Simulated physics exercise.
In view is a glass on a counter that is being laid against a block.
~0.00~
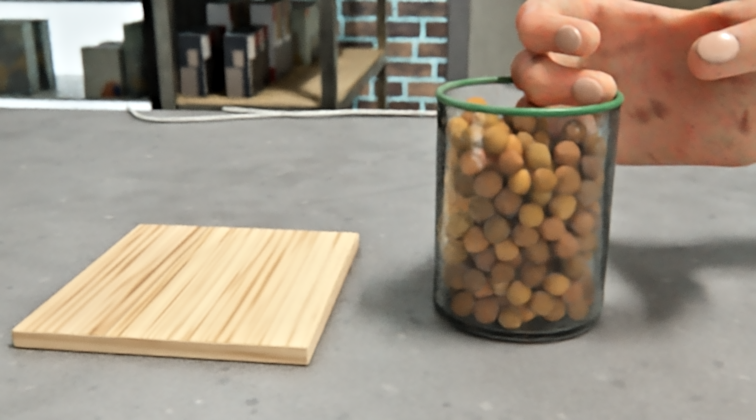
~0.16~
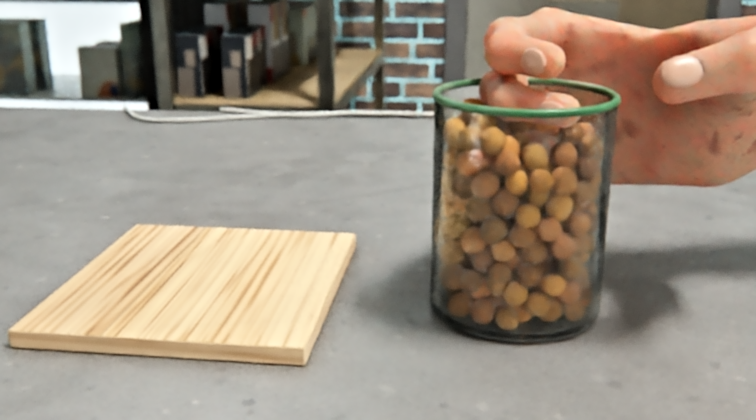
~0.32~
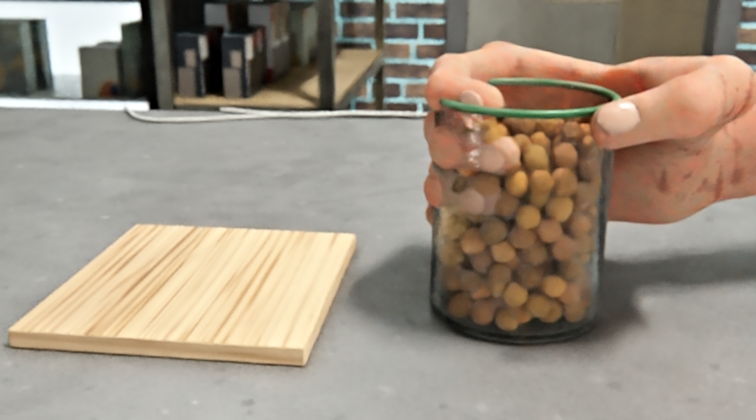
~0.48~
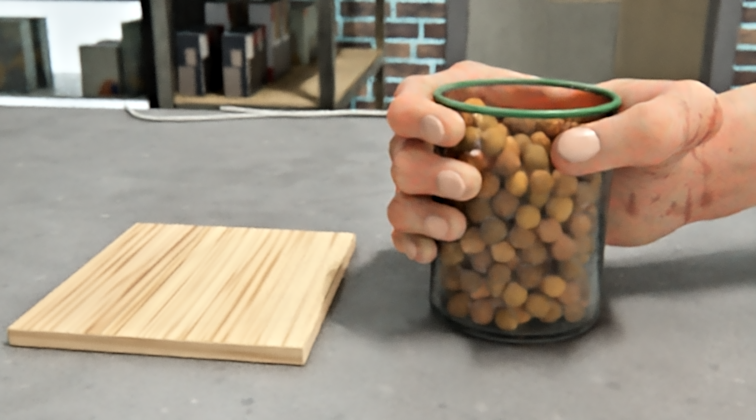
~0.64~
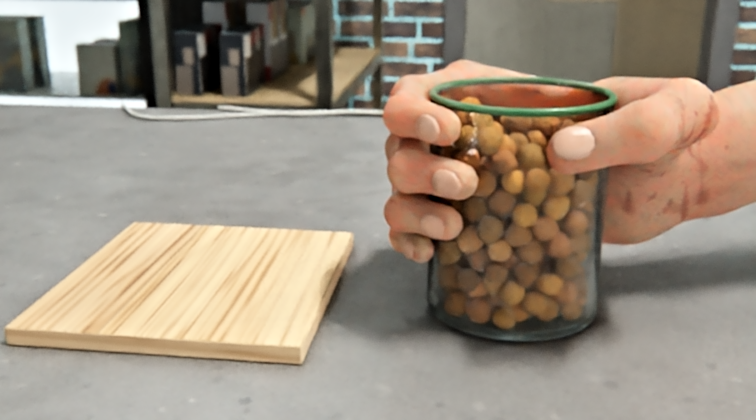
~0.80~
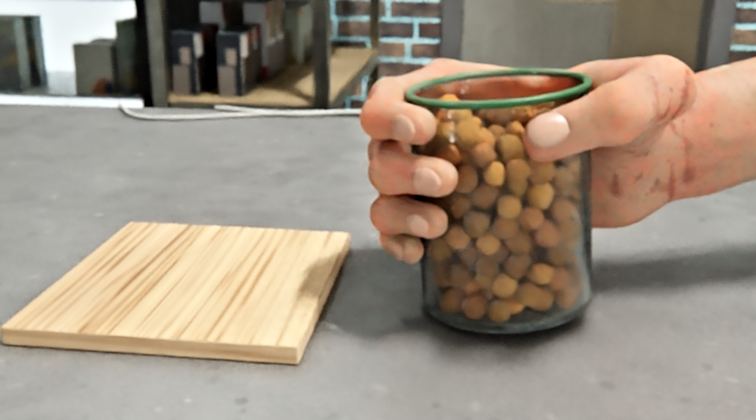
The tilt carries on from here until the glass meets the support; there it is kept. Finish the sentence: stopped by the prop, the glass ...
Stopped by the prop, the glass lets some out.
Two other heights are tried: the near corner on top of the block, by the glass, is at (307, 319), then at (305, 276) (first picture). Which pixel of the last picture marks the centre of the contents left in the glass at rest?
(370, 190) and (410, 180), approximately.
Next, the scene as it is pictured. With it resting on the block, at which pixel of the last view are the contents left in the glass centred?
The centre settles around (344, 211).
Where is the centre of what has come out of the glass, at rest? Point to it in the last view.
Around (176, 257).
Around 1.32 s, the glass leans 33°; everything is still inside.
Around 1.87 s, the glass leans 61°; everything is still inside.
Around 2.52 s, the glass rests on the block at 79°; a small part of the roasted chickpeas out of it.
Finally (2.8 s), the glass rests on the block at 79°; a small part of the roasted chickpeas out of it.
